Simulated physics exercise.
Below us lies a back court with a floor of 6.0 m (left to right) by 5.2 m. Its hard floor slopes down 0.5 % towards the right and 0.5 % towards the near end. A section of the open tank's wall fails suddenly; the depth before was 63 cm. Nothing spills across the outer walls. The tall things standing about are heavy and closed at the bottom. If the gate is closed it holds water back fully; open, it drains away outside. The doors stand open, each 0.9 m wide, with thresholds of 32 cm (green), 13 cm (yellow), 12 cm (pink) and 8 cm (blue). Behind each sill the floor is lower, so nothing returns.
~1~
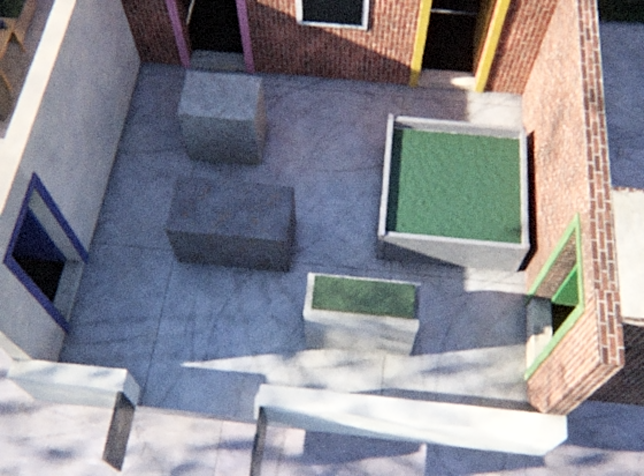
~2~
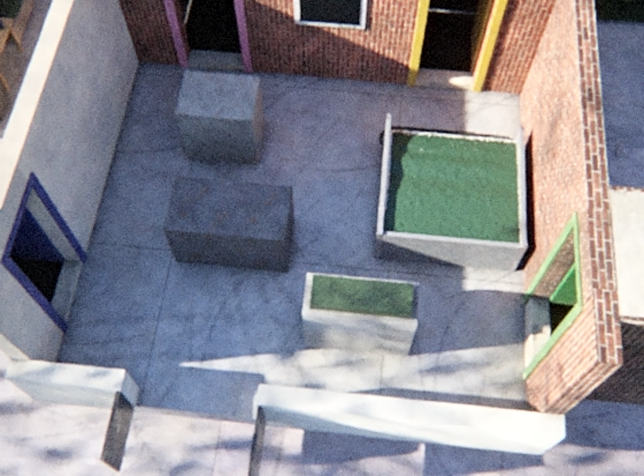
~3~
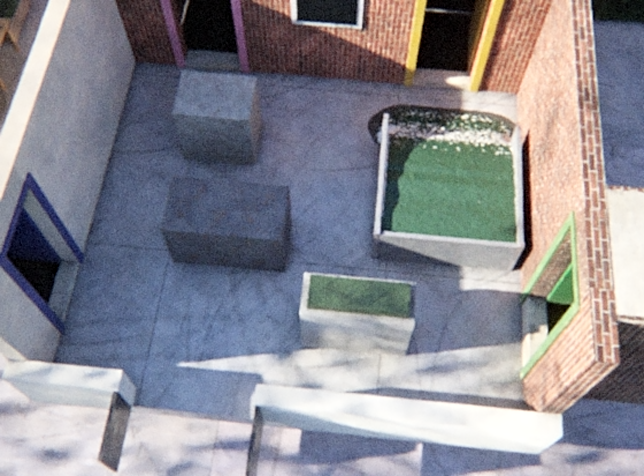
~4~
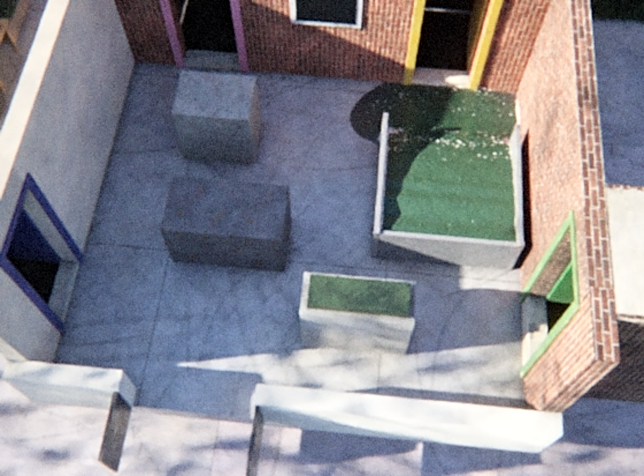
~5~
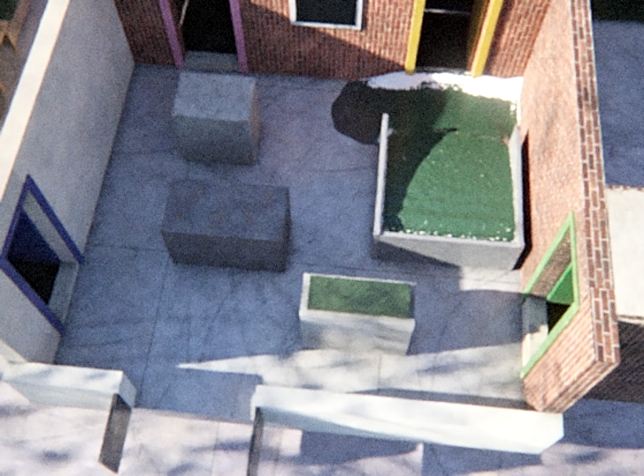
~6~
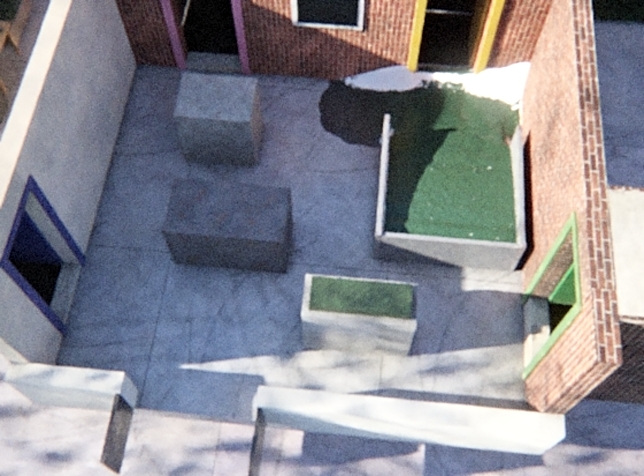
The clip opens on a brick-walled court with a large open tank of green water standing still at the right. The tank's far side gives way and water pours out in a foaming rush, then spreads back towards the yellow-framed doorway and left across the floor as a dark, widening pool.
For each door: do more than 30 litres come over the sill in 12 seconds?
Within that time: At the green door it does not reach the limit; at the yellow door it passes the limit; at the pink door it stays under the limit; at the blue door it keeps below the limit.
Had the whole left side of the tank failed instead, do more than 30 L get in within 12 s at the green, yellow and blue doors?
Against that limit: Green not over, yellow below, blue under.
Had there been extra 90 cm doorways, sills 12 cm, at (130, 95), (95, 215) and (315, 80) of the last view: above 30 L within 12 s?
In turn: Over, below, below.
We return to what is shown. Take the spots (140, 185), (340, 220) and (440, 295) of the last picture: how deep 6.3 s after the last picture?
About 5, 3 and 1 cm.
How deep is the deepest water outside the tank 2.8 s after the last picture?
Up to some 26 cm.
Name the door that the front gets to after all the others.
The blue one.
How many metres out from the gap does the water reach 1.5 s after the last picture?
Some 4.8 m out.
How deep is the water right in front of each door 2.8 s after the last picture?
In cm: Green 3, yellow 17, pink 5, blue 0.
Then, 0.7 s after the last picture water covers 15 % of the floor and is deepest (44 cm) near (454, 106); green door not reached, yellow door 44 cm at the sill, 175 L in, pink door not reached, blue door not reached.
Then, 1.5 s after the last picture water covers 25 % of the floor and is deepest (34 cm) near (514, 140); green door not reached, yellow door 34 cm at the sill, 340 L in, pink door 4 cm at the sill, 0 L in, blue door not reached.
Then, 2.8 s after the last picture water covers 45 % of the floor and is deepest (26 cm) near (133, 80); green door 3 cm at the sill, 0 L in, yellow door 17 cm at the sill, 422 L in, pink door 5 cm at the sill, 0 L in, blue door not reached.
Then, 6.3 s after the last picture water covers 80 % of the floor and is deepest (15 cm) near (501, 139); green door 1 cm at the sill, 0 L in, yellow door 13 cm at the sill, 431 L in, pink door 8 cm at the sill, 4 L in, blue door 5 cm at the sill, 0 L in.
Then, 11.3 s after the last picture water covers 95 % of the floor and is deepest (8 cm) near (489, 148); green door 6 cm at the sill, 0 L in, yellow door 6 cm at the sill, 432 L in, pink door 6 cm at the sill, 4 L in, blue door 5 cm at the sill, 0 L in.
